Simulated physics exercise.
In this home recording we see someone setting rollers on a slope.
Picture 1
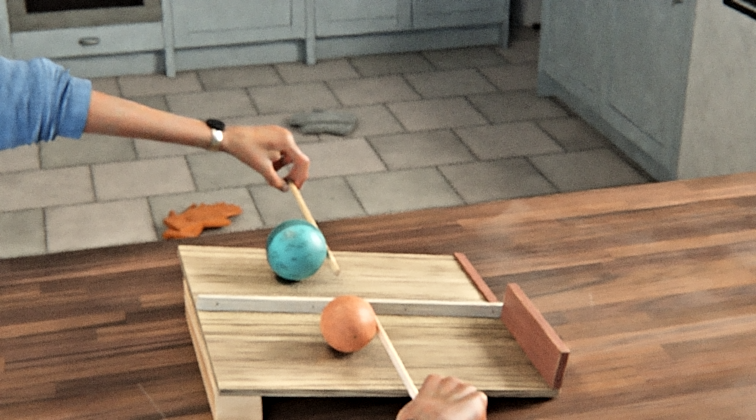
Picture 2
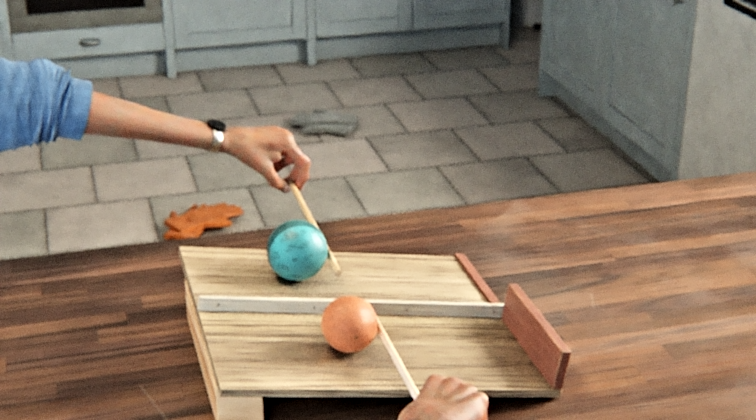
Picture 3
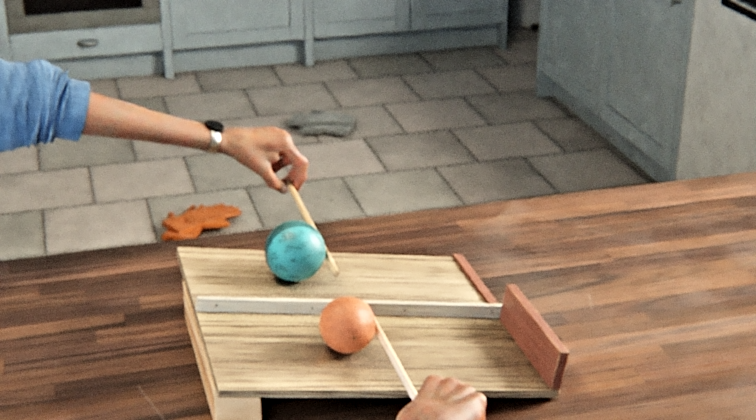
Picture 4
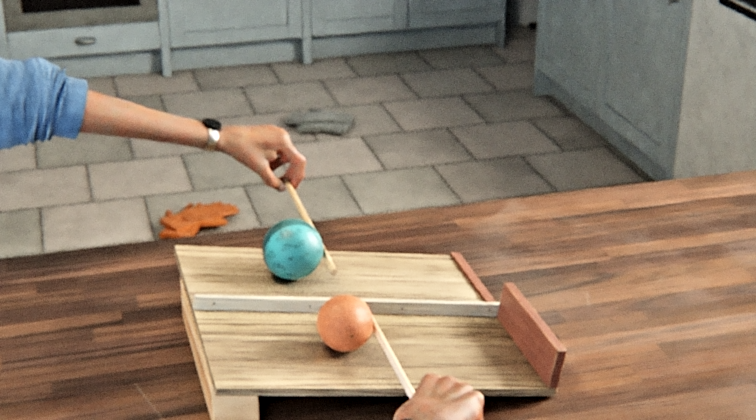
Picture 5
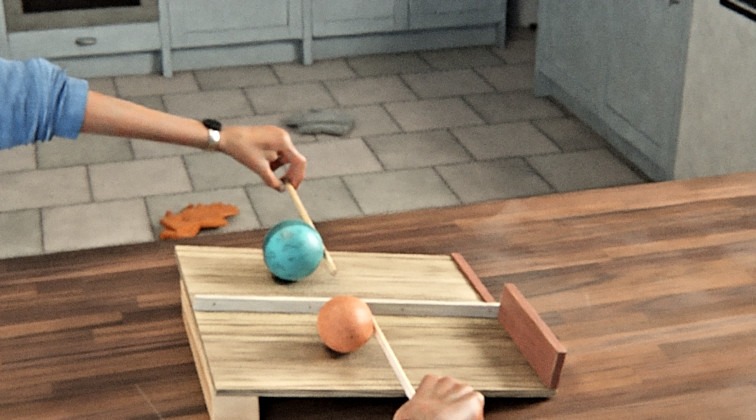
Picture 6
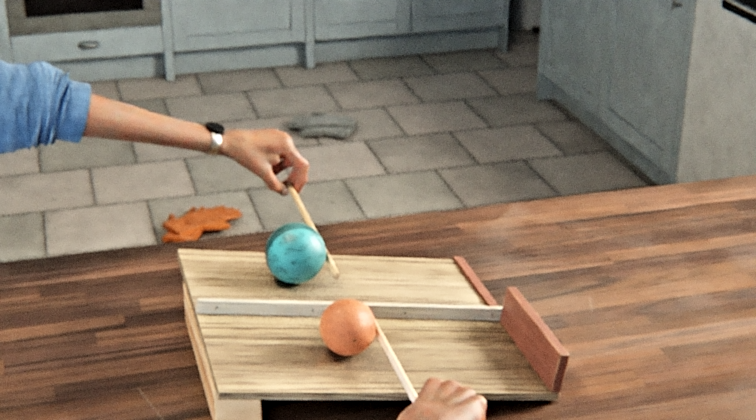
Almost nothing moves except the view itself, which jitters very slightly from above a dark wooden counter in a kitchen with pale blue cabinets and grey floor tiles. A turquoise ball and, nearer, an orange ball sit on a sloping wooden board, separated by a pale strip, with reddish blocks at the right. A blue-sleeved arm from the left and a hand below keep thin sticks still against them.
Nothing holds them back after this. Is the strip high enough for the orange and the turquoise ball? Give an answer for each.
Note - orange stays put; turquoise ball drops off the end.
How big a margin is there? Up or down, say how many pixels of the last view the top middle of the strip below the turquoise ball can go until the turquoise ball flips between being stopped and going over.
Move it 8 pixels upward and it flips.
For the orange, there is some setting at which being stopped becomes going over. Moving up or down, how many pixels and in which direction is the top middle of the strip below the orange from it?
A downward shift of 24 pixels does it.
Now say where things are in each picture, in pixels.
The first frame shows held back by the sticks; orange (348, 324); turquoise ball (296, 250); board (361, 298).
The second frame shows held back by the sticks; turquoise ball (297, 250); board (362, 299).
The third frame shows held back by the sticks; orange (347, 325); board (360, 299).
The fourth frame shows held back by the sticks; turquoise ball (293, 249); board (357, 298).
The fifth frame shows held back by the sticks; orange (345, 324); board (358, 298).
The sixth frame shows held back by the sticks; orange (347, 328); turquoise ball (296, 253); board (360, 302).
Then, 0.56 s on from there, orange rolling on the board near (462, 331); turquoise ball rolling on the board near (401, 259).
Then, 1.08 s on from there, orange resting against the strip near (505, 332); turquoise ball off the board near (623, 253).
In the end, the orange gets caught, near (505, 332); the turquoise ball runs past the strip.
